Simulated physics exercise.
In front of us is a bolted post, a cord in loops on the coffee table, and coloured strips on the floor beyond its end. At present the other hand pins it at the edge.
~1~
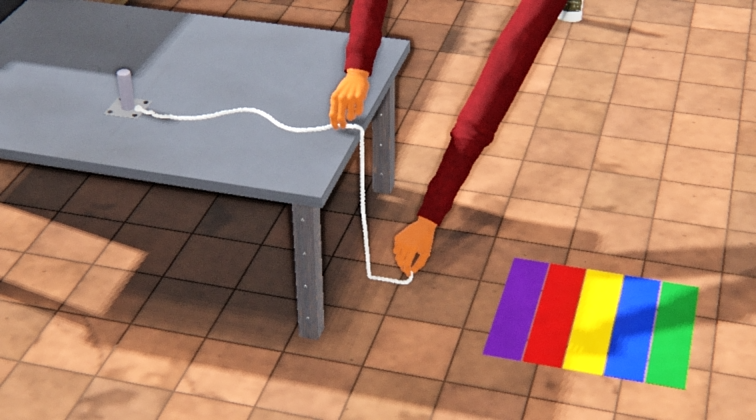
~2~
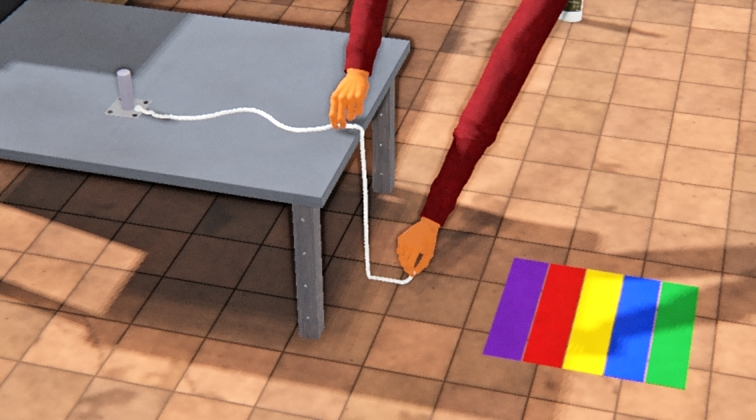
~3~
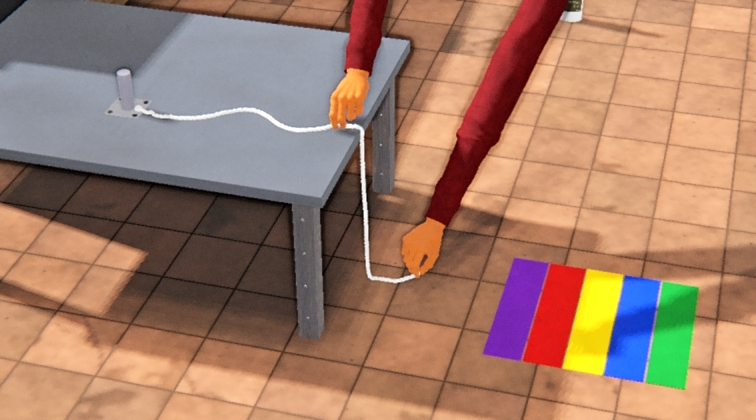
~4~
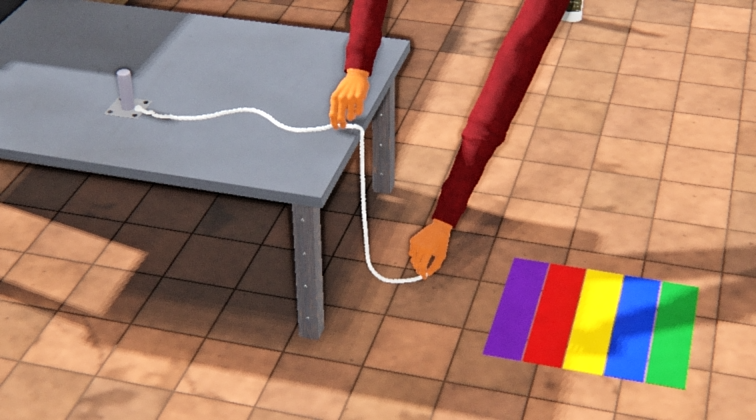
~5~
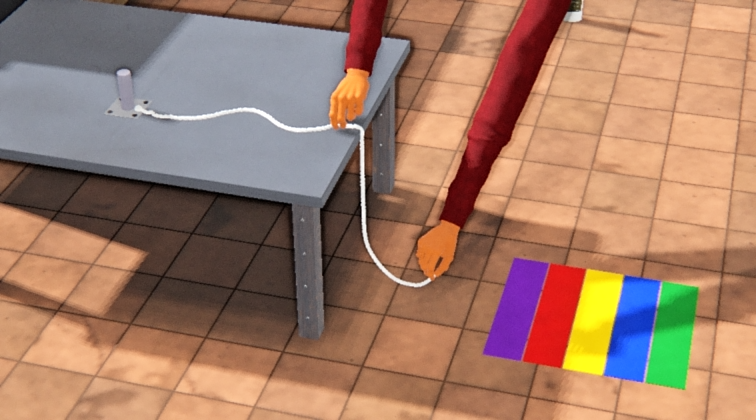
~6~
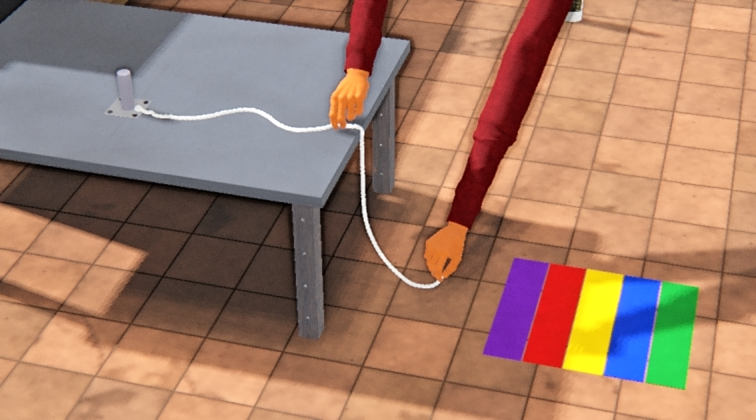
A hand draws the white cord's end slowly right while another pins it at the table edge.
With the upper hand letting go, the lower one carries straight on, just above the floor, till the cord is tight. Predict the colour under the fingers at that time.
The red one.
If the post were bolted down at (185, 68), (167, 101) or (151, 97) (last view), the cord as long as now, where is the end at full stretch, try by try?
(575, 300), (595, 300) and (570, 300).
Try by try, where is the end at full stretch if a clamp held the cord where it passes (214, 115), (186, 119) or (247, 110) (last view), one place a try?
Per try (px, approx.): (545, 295), (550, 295), (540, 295).
A little later, end near (479, 283); short of the strips.
Next, end near (527, 291); over purple.
When it is tight, end near (555, 296); over red. The red one.
